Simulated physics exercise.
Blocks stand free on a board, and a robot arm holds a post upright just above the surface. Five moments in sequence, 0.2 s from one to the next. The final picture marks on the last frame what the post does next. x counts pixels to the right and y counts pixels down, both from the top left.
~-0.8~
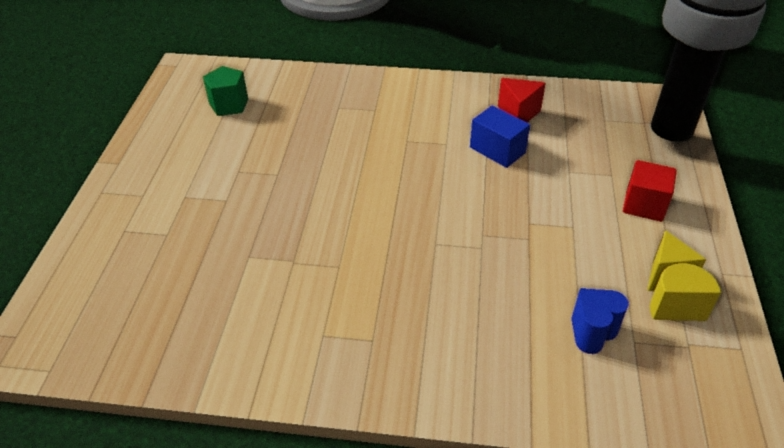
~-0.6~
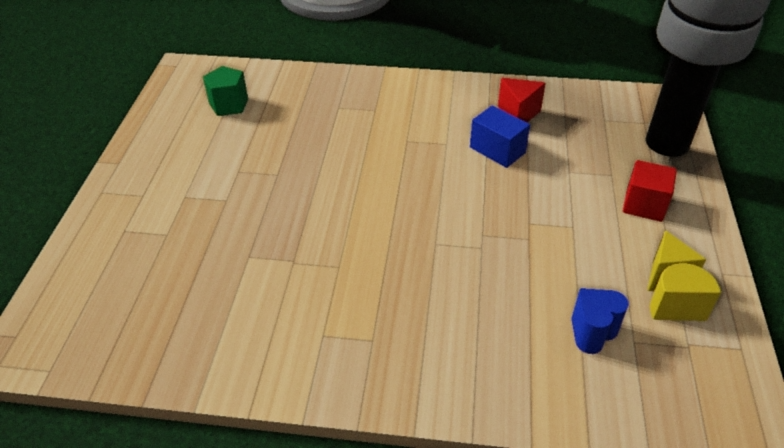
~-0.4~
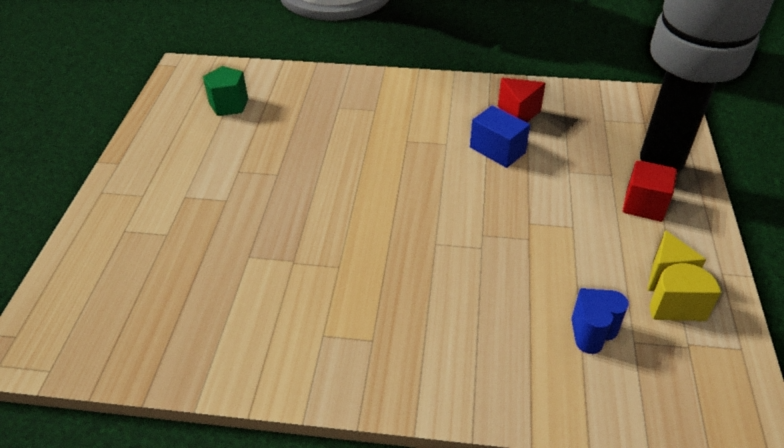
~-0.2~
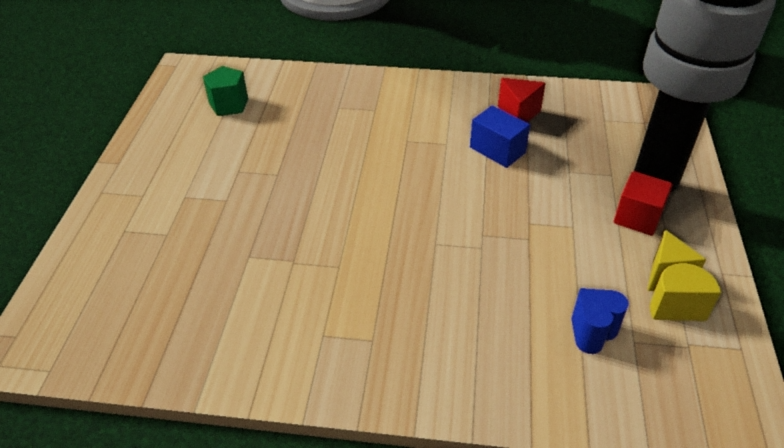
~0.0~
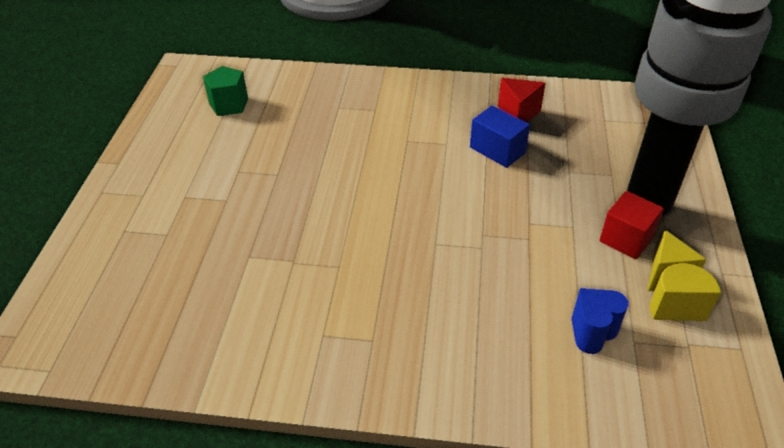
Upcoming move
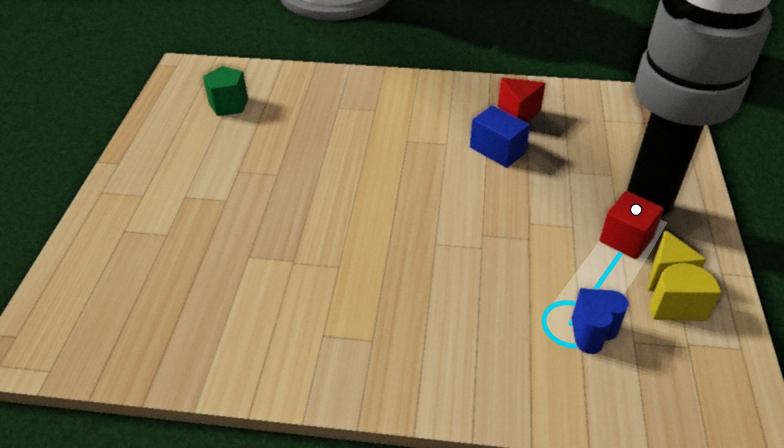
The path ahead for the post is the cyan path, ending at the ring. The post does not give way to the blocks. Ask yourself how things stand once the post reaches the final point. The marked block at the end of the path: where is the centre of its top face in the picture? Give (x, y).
Around (568, 337).
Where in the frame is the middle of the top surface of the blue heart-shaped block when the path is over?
The middle of its upper face will lie at (588, 378).
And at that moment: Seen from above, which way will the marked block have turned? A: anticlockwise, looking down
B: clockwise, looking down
I choose A.
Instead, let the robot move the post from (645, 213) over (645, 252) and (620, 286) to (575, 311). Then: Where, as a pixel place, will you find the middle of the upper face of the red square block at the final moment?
It is at (535, 292).
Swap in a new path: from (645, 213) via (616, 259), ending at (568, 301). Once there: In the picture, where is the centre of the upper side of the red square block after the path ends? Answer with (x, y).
In the picture, that point is around (569, 314).
The line goes straight from (645, 213) to (571, 324); the dot is on the red square block.
On the path given first. One third of the way, post (628, 235); red square block (613, 247).
Two thirds of the way, post (603, 272); blue heart-shaped block (598, 327), turned 15° clockwise; red square block (592, 290), turned 15° anticlockwise.
At the end, post (574, 311); blue heart-shaped block (588, 378); red square block (568, 337), turned 35° anticlockwise; yellow triangle unmoved.
